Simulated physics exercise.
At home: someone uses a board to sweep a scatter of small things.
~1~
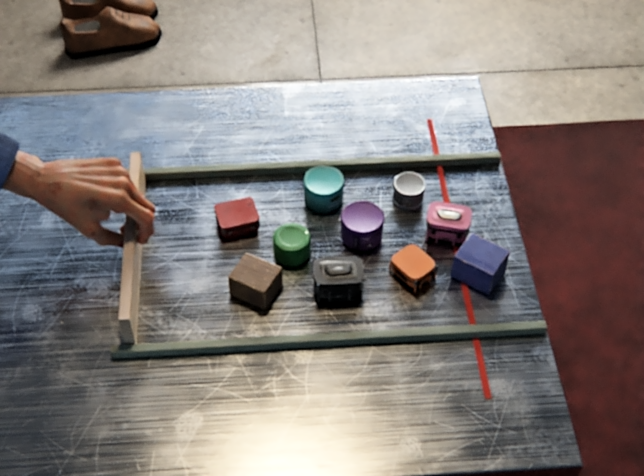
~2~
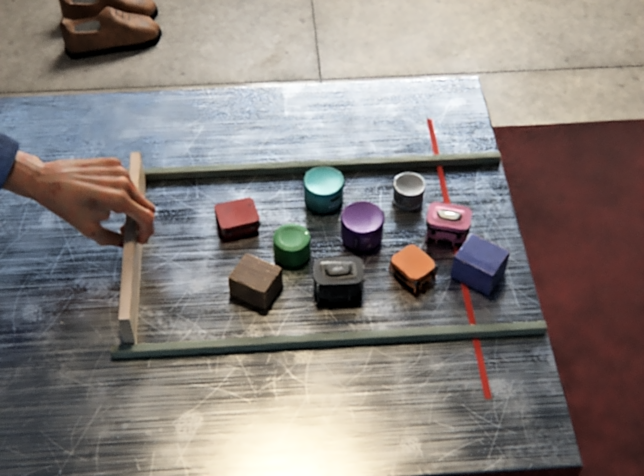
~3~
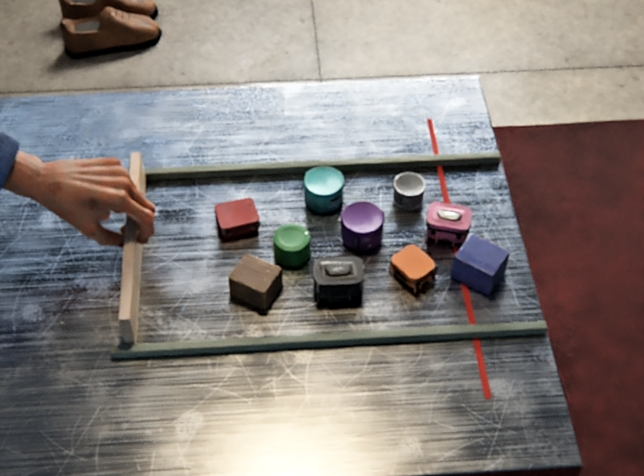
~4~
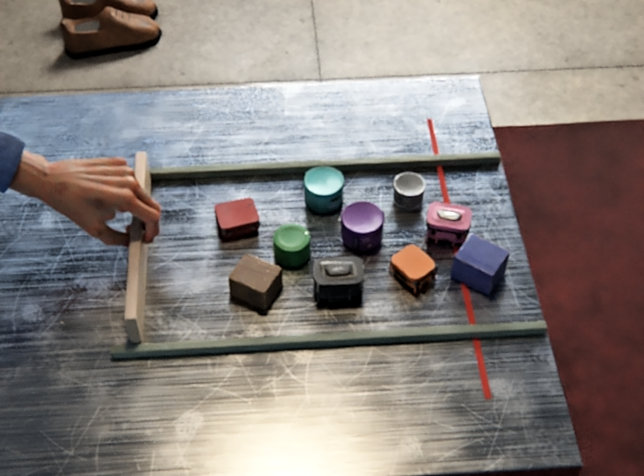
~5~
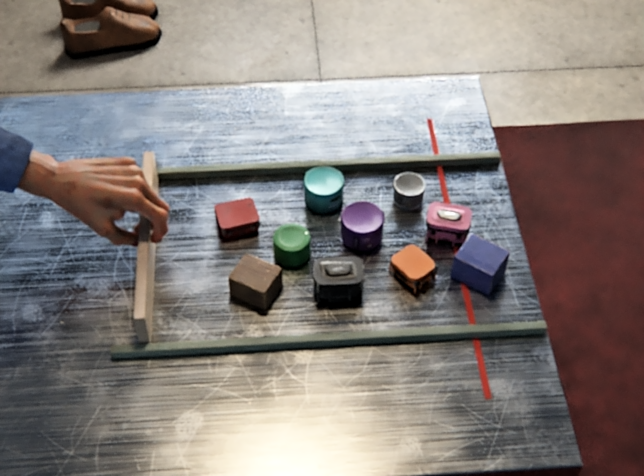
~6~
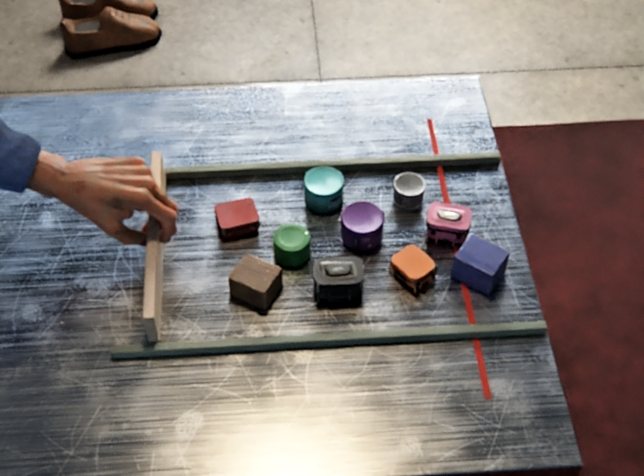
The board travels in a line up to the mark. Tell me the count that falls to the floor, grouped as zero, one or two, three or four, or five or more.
The count is three or four.
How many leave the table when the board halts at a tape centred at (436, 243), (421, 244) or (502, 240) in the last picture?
Try 1: 3; try 2: 1; try 3: 6.
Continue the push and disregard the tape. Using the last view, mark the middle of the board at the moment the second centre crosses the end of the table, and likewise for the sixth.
At the first moment about (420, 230), at the next about (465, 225).
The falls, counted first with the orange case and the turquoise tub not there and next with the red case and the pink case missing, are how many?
Count of fallen: 2 / 2.
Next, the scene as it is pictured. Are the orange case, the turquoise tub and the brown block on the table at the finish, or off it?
The orange case comes off; the turquoise tub stays put; the brown block stays put.
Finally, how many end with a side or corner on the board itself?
That number would be 4.
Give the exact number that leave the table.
The number is 3.
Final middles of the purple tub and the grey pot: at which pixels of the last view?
The purple tub comes to rest at (512, 227), and the grey pot comes to rest at (499, 191).
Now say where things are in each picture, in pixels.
In the first picture, blue block (480, 264); pink case (448, 224); grey pot (409, 191); board (133, 244); tape (455, 242).
In the second picture, pink case (448, 224); orange case (413, 269).
In the third picture, grey pot (409, 191); red case (237, 219).
In the fourth picture, blue block (480, 264); purple tub (362, 226).
In the fifth picture, pink case (448, 224); turquoise tub (324, 190).
In the sixth picture, blue block (480, 264); pink case (448, 224); grey pot (409, 191); board (155, 243); tape (455, 242).
Early on, none off yet; blue block at rest near (480, 264); pink case at rest near (448, 224); grey pot at rest near (409, 191).
Finally, the number that fall off is three or four; lost, orange case, pink case and blue block.
